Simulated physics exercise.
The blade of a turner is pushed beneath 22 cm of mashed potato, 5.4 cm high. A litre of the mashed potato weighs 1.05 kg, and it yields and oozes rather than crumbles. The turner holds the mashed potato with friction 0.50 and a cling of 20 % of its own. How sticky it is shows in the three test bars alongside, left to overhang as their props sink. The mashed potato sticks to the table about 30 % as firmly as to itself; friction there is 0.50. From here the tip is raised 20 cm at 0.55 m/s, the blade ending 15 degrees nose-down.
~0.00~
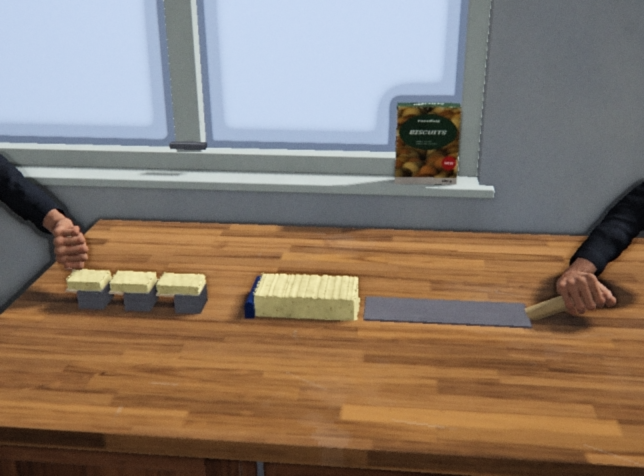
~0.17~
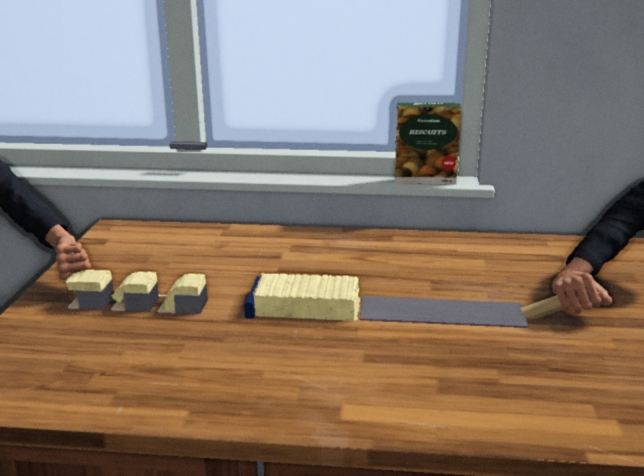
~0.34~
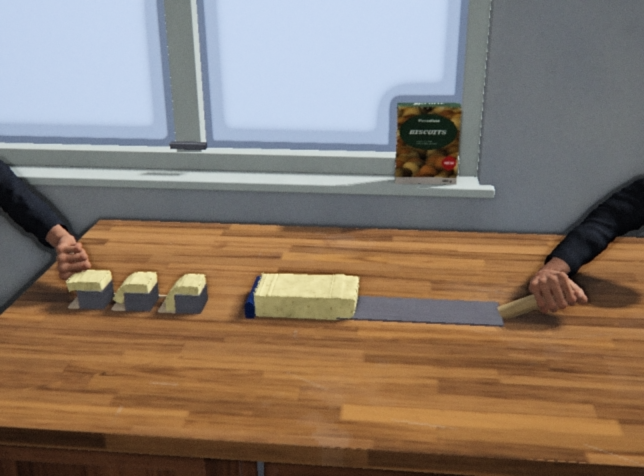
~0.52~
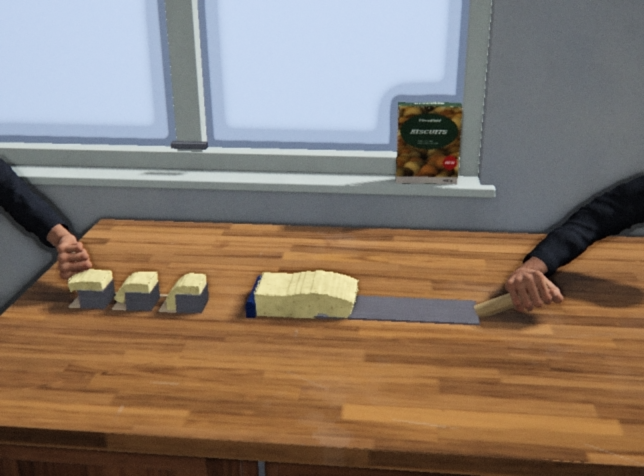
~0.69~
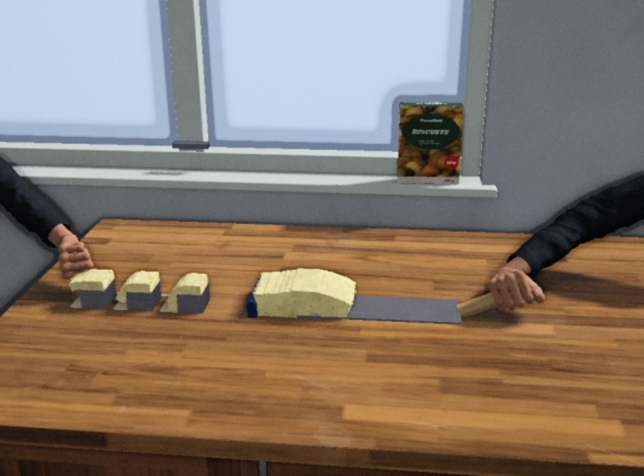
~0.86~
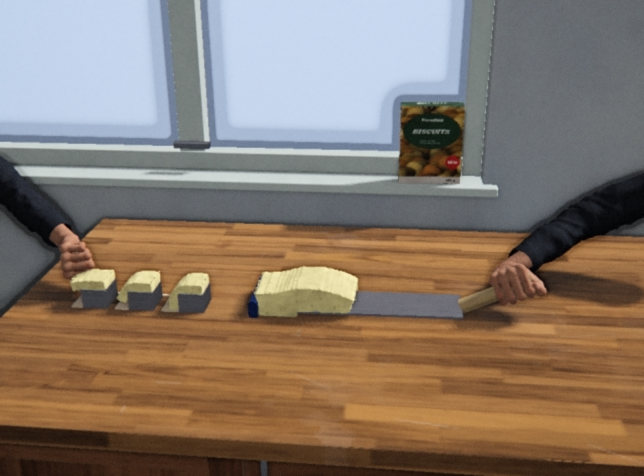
Pale mashed block bulging upward as a hand slides a grey blade leftward beneath it, after three small overhanging bars droop nearby.
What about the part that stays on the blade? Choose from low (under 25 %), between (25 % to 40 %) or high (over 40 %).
The part that stays on the blade is high, over 40 %.
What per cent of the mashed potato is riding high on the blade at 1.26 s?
About 60 %.
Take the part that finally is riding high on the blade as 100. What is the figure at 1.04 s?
About 50 %.
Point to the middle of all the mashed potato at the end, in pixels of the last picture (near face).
Near (299, 261).
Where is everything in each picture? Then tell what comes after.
The first picture shows handle end of the blade at (531, 328), not yet moved; top of the mashed potato at (309, 297); bar tips down by 0, 0, 0 (left to right).
The second picture shows handle end of the blade at (527, 328), moved 8 mm; top of the mashed potato at (309, 297); bar tips down by 4 mm, 2.8 cm, 4.4 cm (left to right).
The third picture shows handle end of the blade at (503, 327), moved 5.8 cm; top of the mashed potato at (336, 297); bar tips down by 5 mm, 3.1 cm, 4.4 cm (left to right).
The fourth picture shows handle end of the blade at (479, 325), moved 11 cm; top of the mashed potato at (317, 293); bar tips down by 6 mm, 3.1 cm, 4.4 cm (left to right).
The fifth picture shows handle end of the blade at (461, 325), moved 15 cm; top of the mashed potato at (301, 291); bar tips down by 6 mm, 3.2 cm, 4.4 cm (left to right).
The sixth picture shows handle end of the blade at (462, 319), moved 15 cm; top of the mashed potato at (308, 289); bar tips down by 6 mm, 3.2 cm, 4.4 cm (left to right).
After 1.04 s, the tip is 10.0 cm up.
After 1.26 s, the tip is 20 cm up and 62 % is riding high on the blade.
After 1.47 s, the tip is 20 cm up and 61 % is riding high on the blade.
After 1.69 s, the tip is 20 cm up and 61 % is riding high on the blade.
After 2.30 s, at the end, the tip is 20 cm up and 52 % is riding high on the blade.
